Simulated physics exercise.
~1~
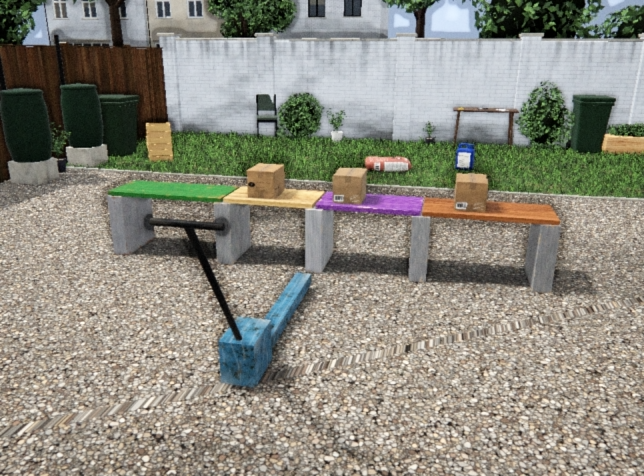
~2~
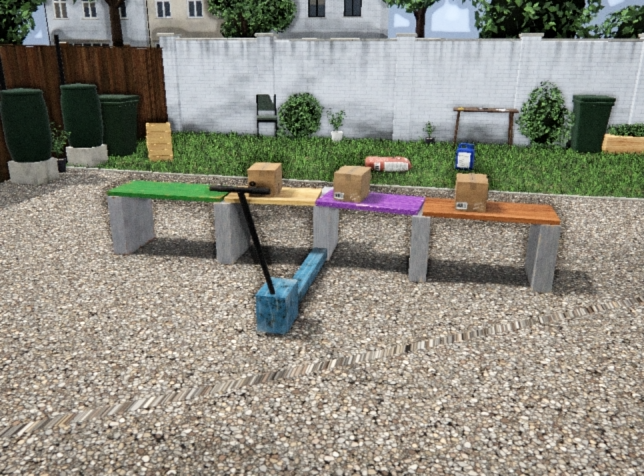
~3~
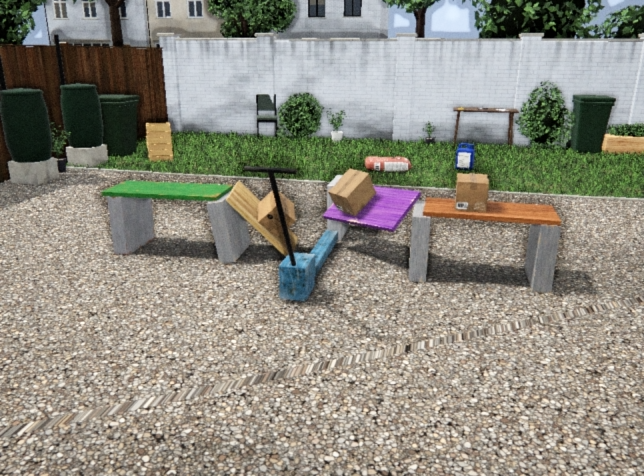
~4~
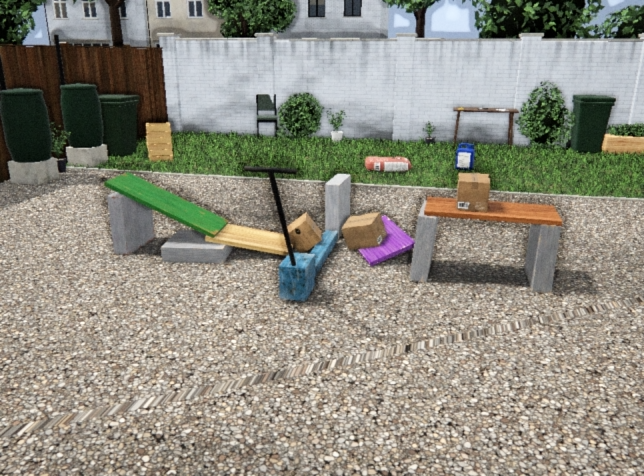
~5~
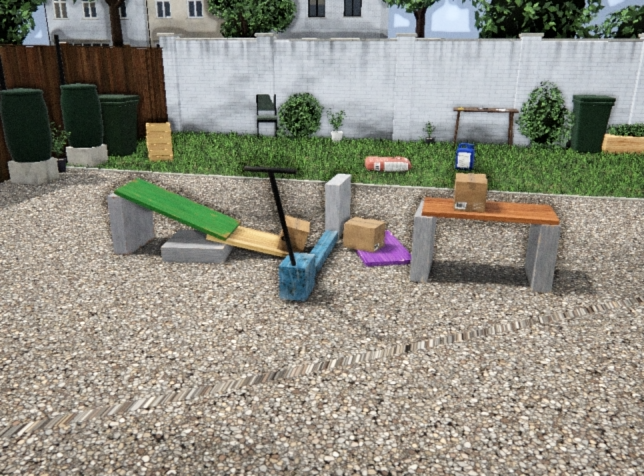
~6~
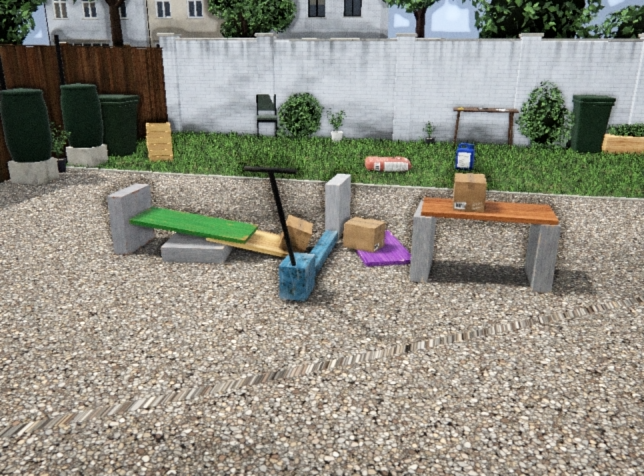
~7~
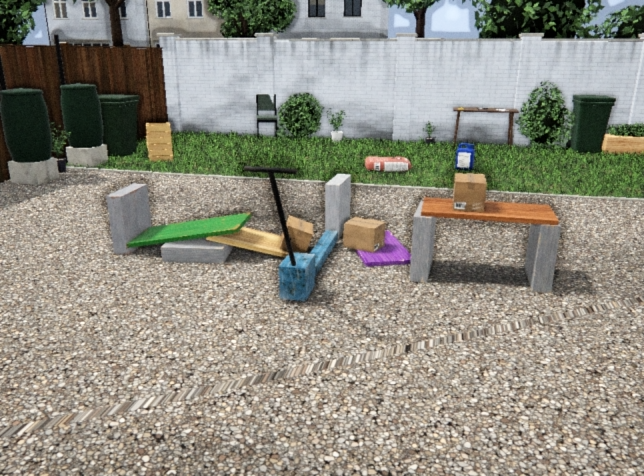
A gravel yard backed by a grass strip and a pale brick wall is seen from slightly above by a still camera. Green, pale wood, purple and orange boards form a low row on grey uprights, with cartons on all but the green one. A blue floor jack with a black handle slides rightward and away into the uprights beneath the pale board, then stops. The pale and purple boards drop with their cartons, and an upright topples. The green board tilts down, then slips off its left support. It rests slanted on the fallen block, while the orange section stands, still carrying its carton.
